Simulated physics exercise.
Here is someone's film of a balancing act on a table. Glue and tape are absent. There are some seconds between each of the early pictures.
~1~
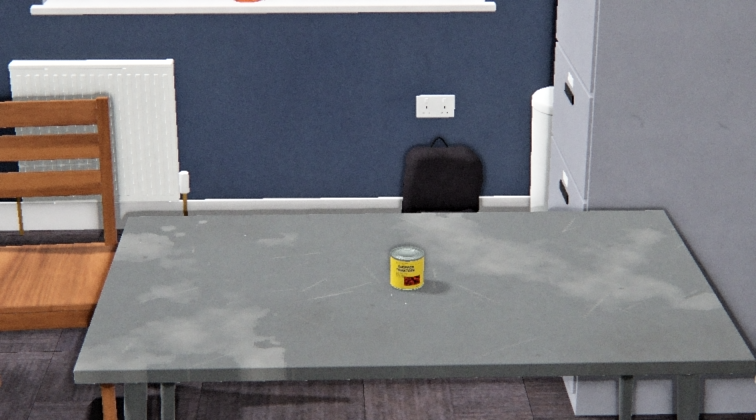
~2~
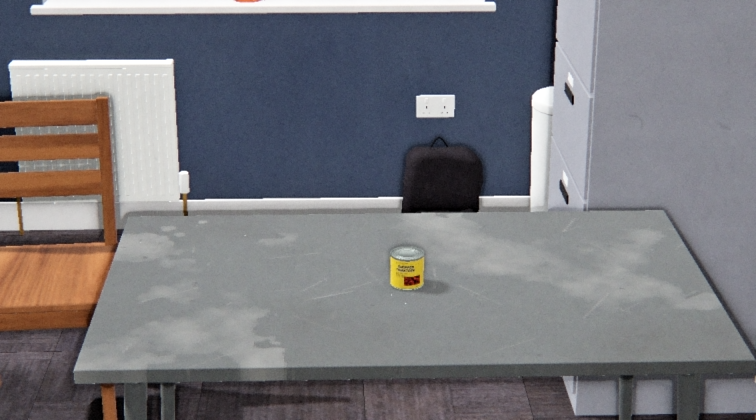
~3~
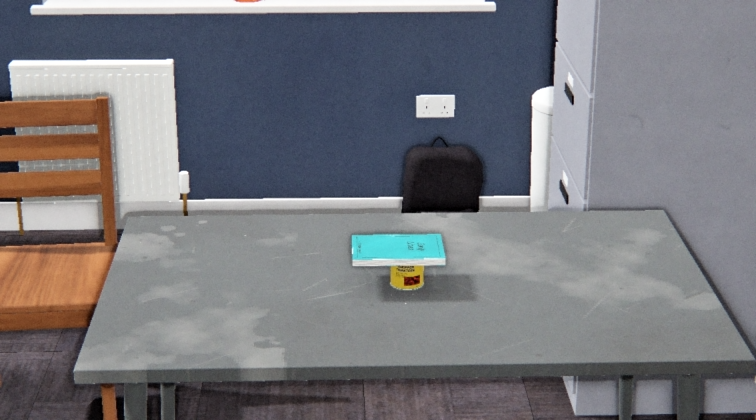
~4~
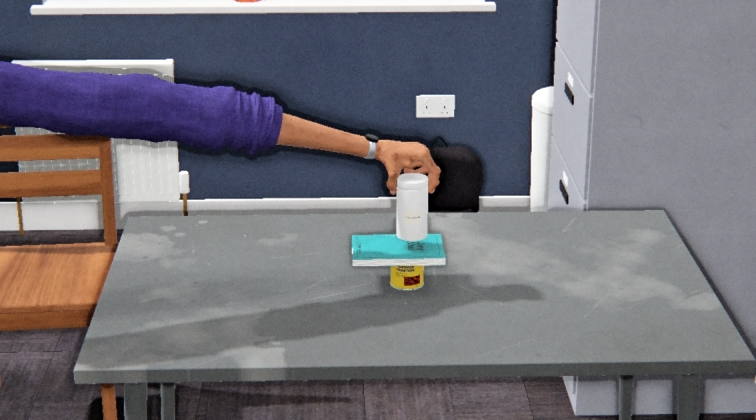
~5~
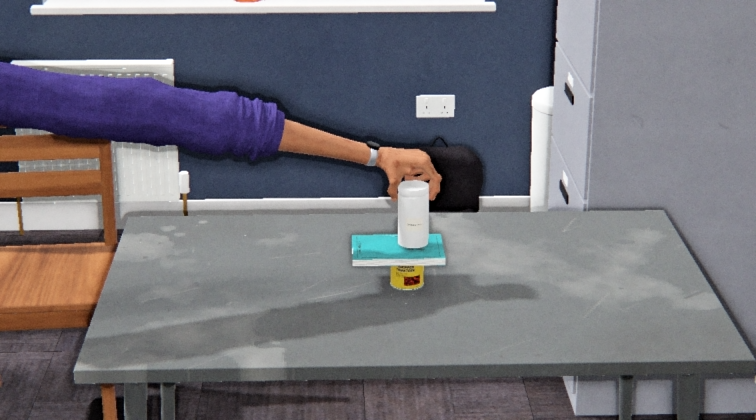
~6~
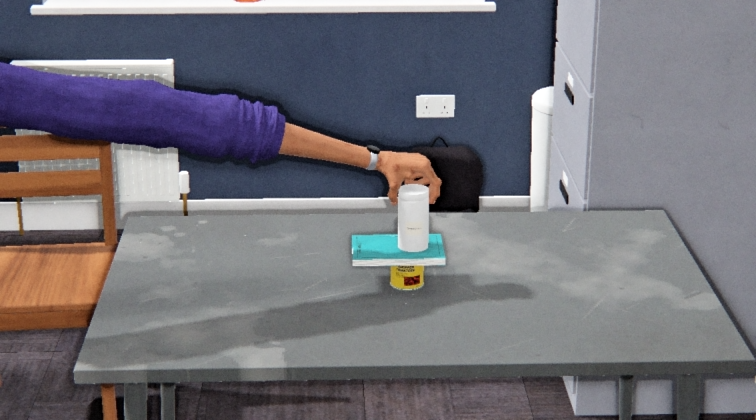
A turquoise book appears flat on top of a small yellow tin on a grey table, then a purple-sleeved arm reaches in from the left and lowers a white jar onto the book, keeping its hand there.
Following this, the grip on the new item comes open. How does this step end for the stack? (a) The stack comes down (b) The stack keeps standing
(b) The stack keeps standing.
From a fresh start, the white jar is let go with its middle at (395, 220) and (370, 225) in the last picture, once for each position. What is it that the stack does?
Try one: The stack remains standing; try two: The stack collapses.
Then, 0.30 s on from there, no change.
Then, 0.70 s on from there, white jar resting near (413, 218).
In the end, all 3 unmoved. At the end, from the last picture's camera, white jar near (413, 218). The stack holds.
